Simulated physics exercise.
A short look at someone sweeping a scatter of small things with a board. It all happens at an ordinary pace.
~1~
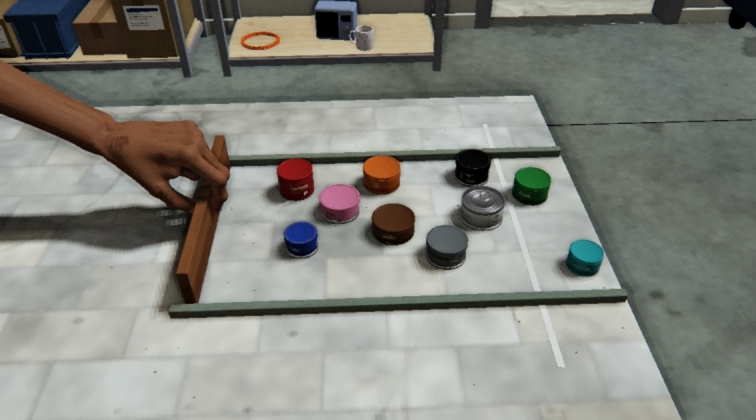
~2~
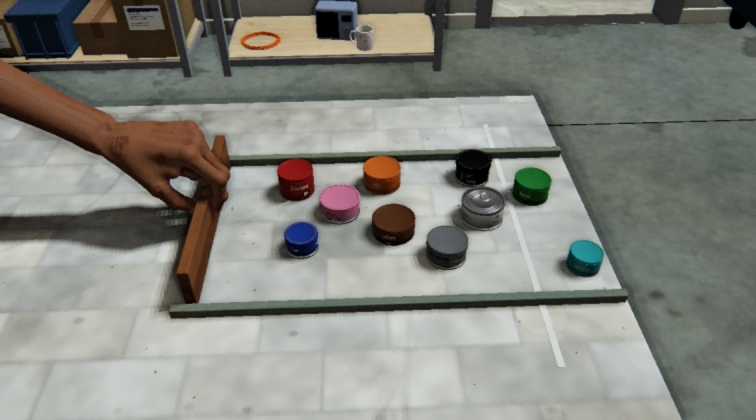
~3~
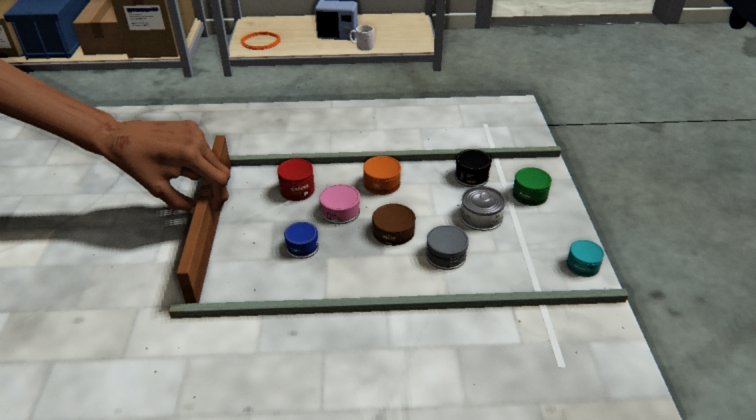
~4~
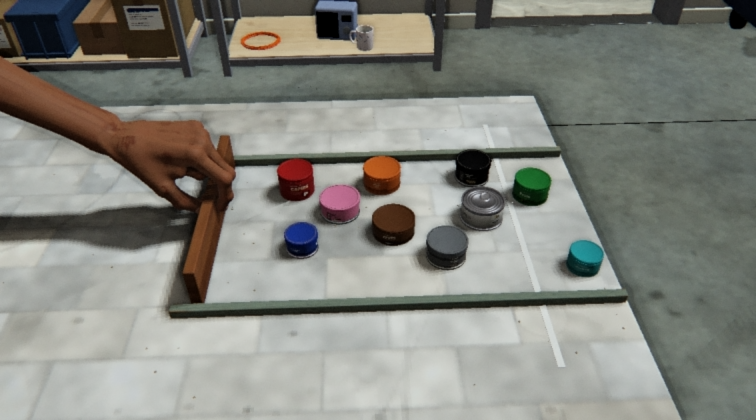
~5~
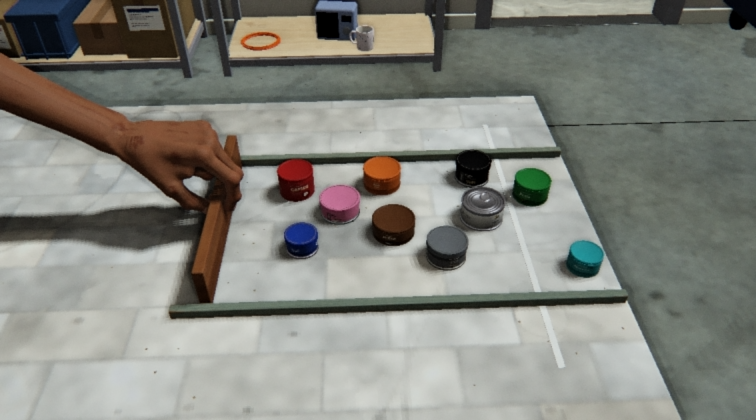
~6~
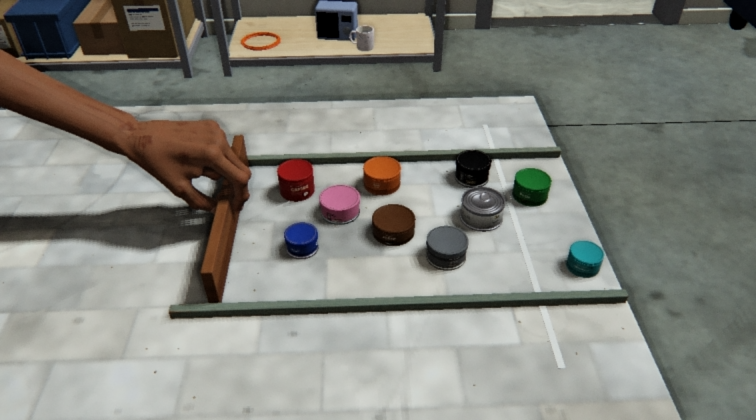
A hand held a wooden board upright at the left of a scatter of colourful little round tubs, then slid it slightly to the right, while the tubs stayed where they were.
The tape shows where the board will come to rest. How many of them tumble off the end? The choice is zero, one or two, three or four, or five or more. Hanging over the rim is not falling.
Here the number that fall off is one or two.
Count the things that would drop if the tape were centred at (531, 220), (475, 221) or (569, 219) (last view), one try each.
It would be 3, 0 and 6.
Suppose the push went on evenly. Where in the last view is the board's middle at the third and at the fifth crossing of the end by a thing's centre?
About (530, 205), then (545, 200).
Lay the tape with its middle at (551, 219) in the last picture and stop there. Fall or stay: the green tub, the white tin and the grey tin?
The green tub is lost; the white tin goes over; the grey tin remains up.
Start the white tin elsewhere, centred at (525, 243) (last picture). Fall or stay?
Then it survives.
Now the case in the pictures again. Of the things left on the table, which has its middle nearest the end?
The white tin.
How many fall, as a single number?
It comes to 2.
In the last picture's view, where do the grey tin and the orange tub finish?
The grey tin stops around (556, 270); the orange tub around (545, 161).
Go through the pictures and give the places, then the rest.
Turquoise tub (585, 258); green tub (531, 186); black tin (472, 168); board (207, 212); tape (515, 220), in the first picture.
Green tub (532, 187); brown tub (394, 225), in the second picture.
Black tin (473, 168); red tub (296, 180), in the third picture.
Turquoise tub (585, 259); white tin (482, 208), in the fourth picture.
Green tub (532, 187); board (220, 212), in the fifth picture.
Turquoise tub (585, 259); green tub (532, 187); black tin (473, 169); board (229, 212); tape (515, 220), in the sixth picture.
A little later, none off yet; turquoise tub at rest near (585, 259); green tub at rest near (532, 187); black tin at rest near (473, 169).
Next, none off yet; turquoise tub at rest near (585, 259); green tub at rest near (532, 187); black tin moving near (478, 168).
Later still, none off yet; turquoise tub at rest near (585, 259); green tub shifted a little near (546, 181); black tin shifted well along near (537, 160).
When it is over, the number that fall off is one or two; down, black tin and green tub.
